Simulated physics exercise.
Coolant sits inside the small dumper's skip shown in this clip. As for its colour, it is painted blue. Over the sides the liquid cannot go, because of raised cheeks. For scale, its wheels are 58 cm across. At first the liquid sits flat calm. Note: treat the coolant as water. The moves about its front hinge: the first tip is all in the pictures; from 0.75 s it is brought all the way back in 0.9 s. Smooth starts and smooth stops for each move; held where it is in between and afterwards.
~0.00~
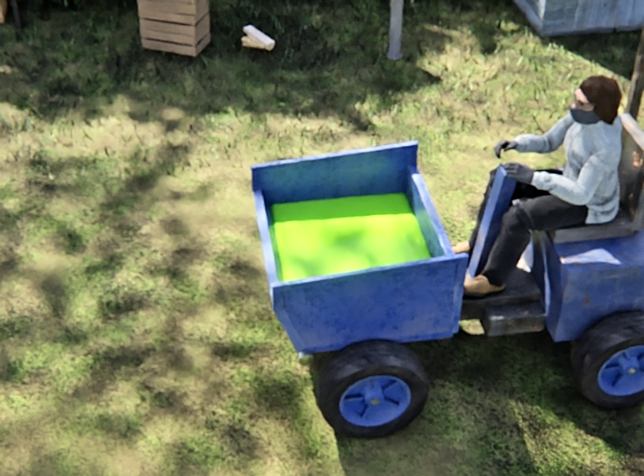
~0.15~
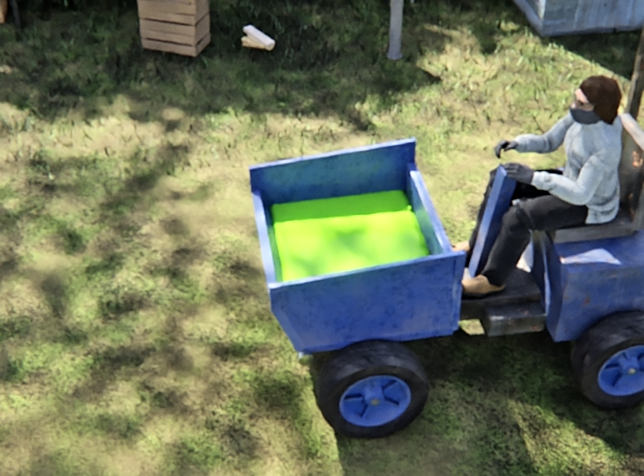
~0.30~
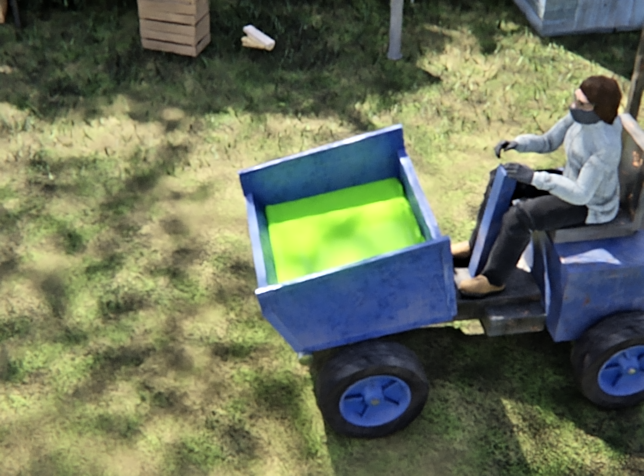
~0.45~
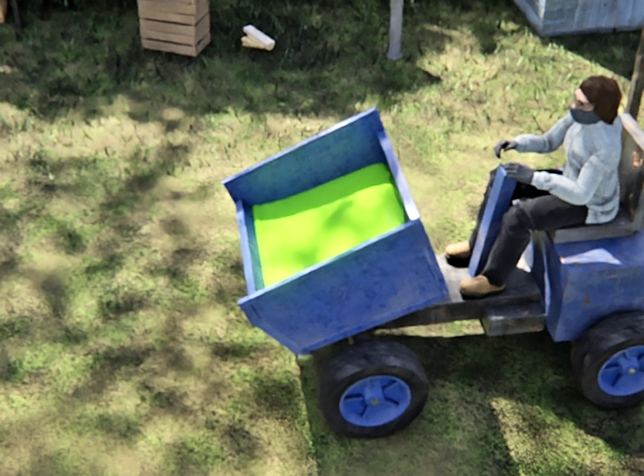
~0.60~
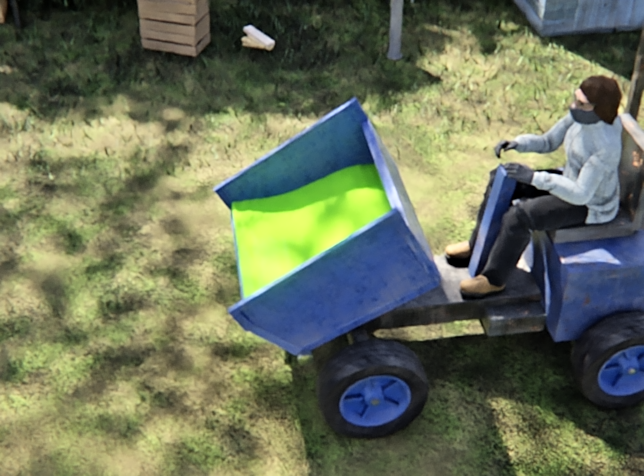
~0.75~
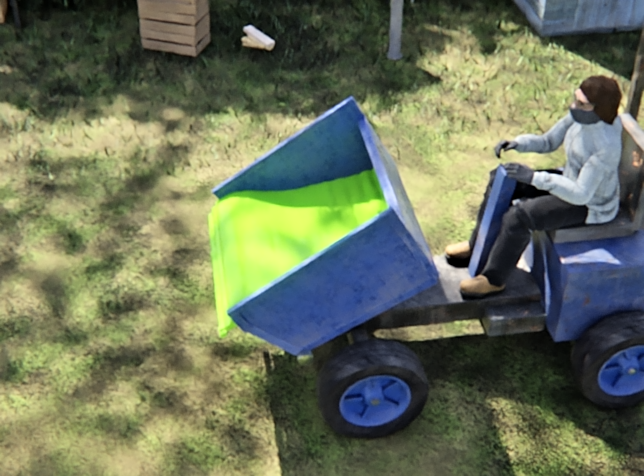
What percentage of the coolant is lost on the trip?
About 56 per cent.
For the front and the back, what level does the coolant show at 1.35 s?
Front level 22 cm, back level 0 cm.
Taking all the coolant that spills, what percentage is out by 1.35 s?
I'd say somewhere near 100 per cent.
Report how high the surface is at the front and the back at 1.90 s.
Close to 4 cm in front, close to 34 cm behind.
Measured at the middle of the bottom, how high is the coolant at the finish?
Roughly 6 cm.
By 1.35 s the skip is at 6° forwards, the surface stands 0 cm at the back and 21 cm at the front; 55 per cent is out, over the front.
By 1.90 s the surface stands 35 cm at the back and 4 cm at the front; 55 per cent is out, over the front.
By 2.45 s the surface stands 7 cm at the back and 12 cm at the front; 55 per cent is out, over the front.
By 4.53 s 56 per cent is out, over the front, 76 of 136 litres.
